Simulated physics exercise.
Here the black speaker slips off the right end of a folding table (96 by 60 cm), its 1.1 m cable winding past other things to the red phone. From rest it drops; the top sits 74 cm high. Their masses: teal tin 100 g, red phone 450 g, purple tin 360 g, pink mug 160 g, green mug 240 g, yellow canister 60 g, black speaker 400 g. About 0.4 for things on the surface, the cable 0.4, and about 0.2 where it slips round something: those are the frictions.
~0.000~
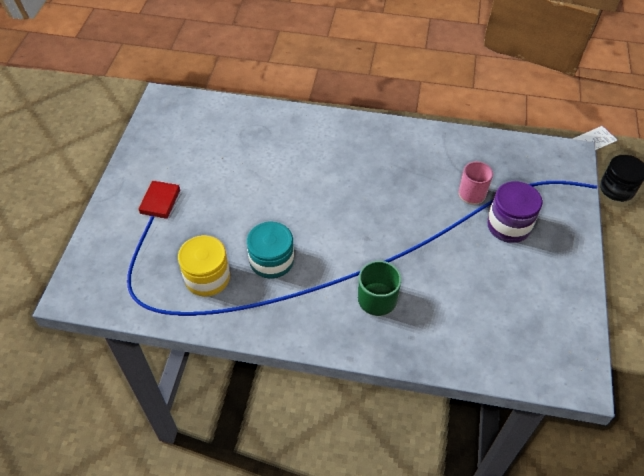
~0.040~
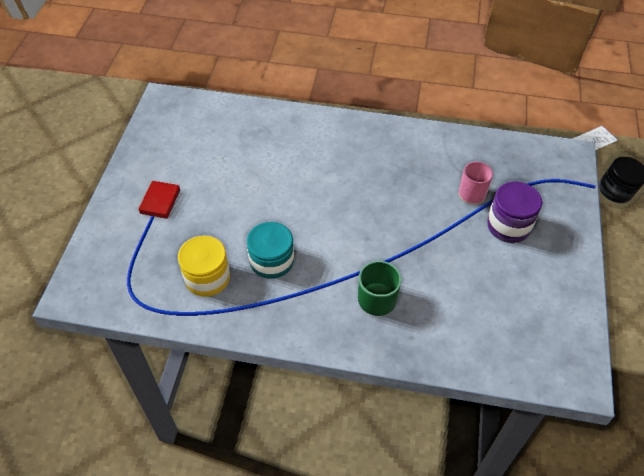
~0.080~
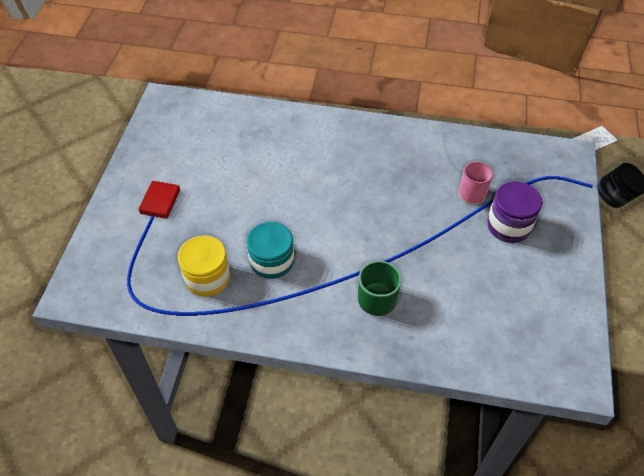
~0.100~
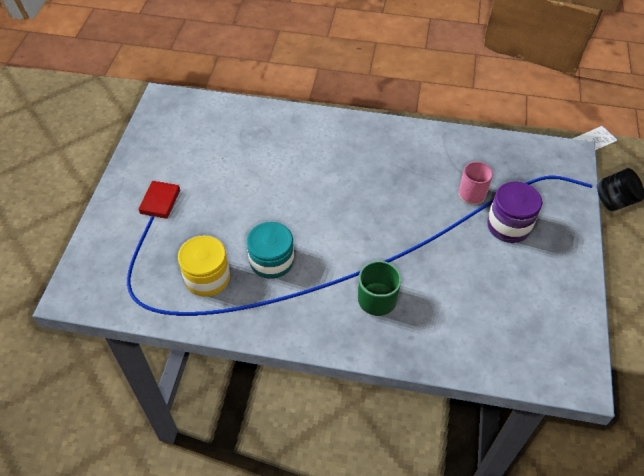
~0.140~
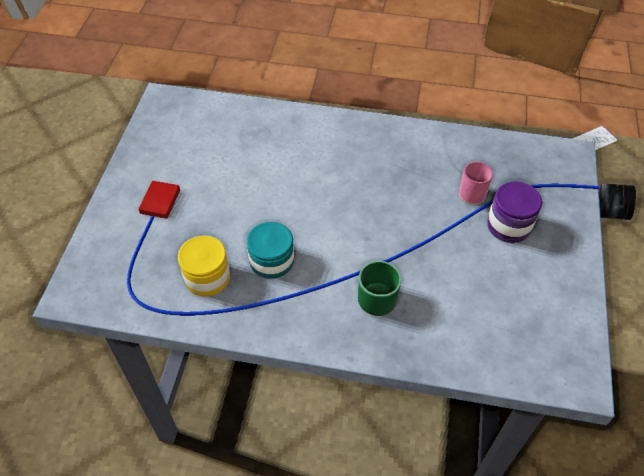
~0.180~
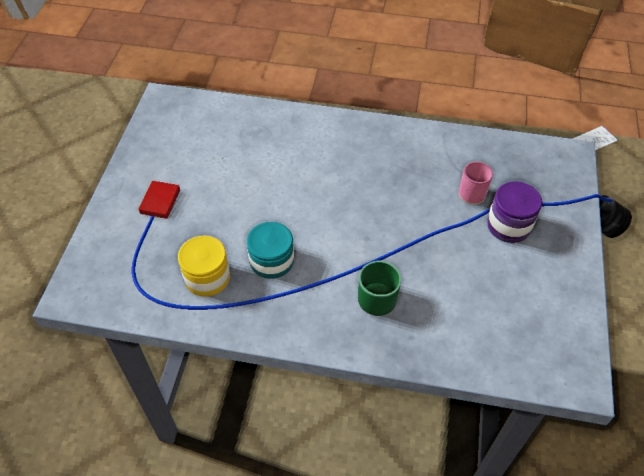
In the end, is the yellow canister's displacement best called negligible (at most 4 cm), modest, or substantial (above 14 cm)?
Distance covered: Long.
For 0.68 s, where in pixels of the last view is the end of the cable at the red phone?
(225, 203), give or take.
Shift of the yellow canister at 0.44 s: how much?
Yellow canister: Roughly 25 cm.
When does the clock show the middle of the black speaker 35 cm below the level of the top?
Around 0.44 seconds on the clock.
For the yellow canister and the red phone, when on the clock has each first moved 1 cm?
On the clock, yellow canister 0.26 s and red phone 0.34 s.
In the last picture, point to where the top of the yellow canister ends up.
The top finishes roughly at pixel (295, 98) of the last view.
By 0.4 s, the cable's tail end at (186, 220); yellow canister 26 cm off its start, teal tin 15 cm off its start, black speaker over the edge.
By 0.7 s, the cable's tail end at (225, 203); yellow canister 41 cm off its start, teal tin 29 cm off its start, black speaker over the edge.
By 0.9 s, the cable's tail end at (225, 203); yellow canister 41 cm off its start at (294, 98), teal tin 29 cm off its start at (324, 125), black speaker over the edge.
By 1.2 s, the cable's tail end at (225, 203); yellow canister 41 cm off its start, teal tin 29 cm off its start, red phone 8 cm off its start.
By 2.4 s, the cable's tail end at (225, 203); yellow canister 41 cm off its start at (295, 98), teal tin 29 cm off its start at (324, 125), black speaker over the edge, red phone 8 cm off its start at (203, 199).
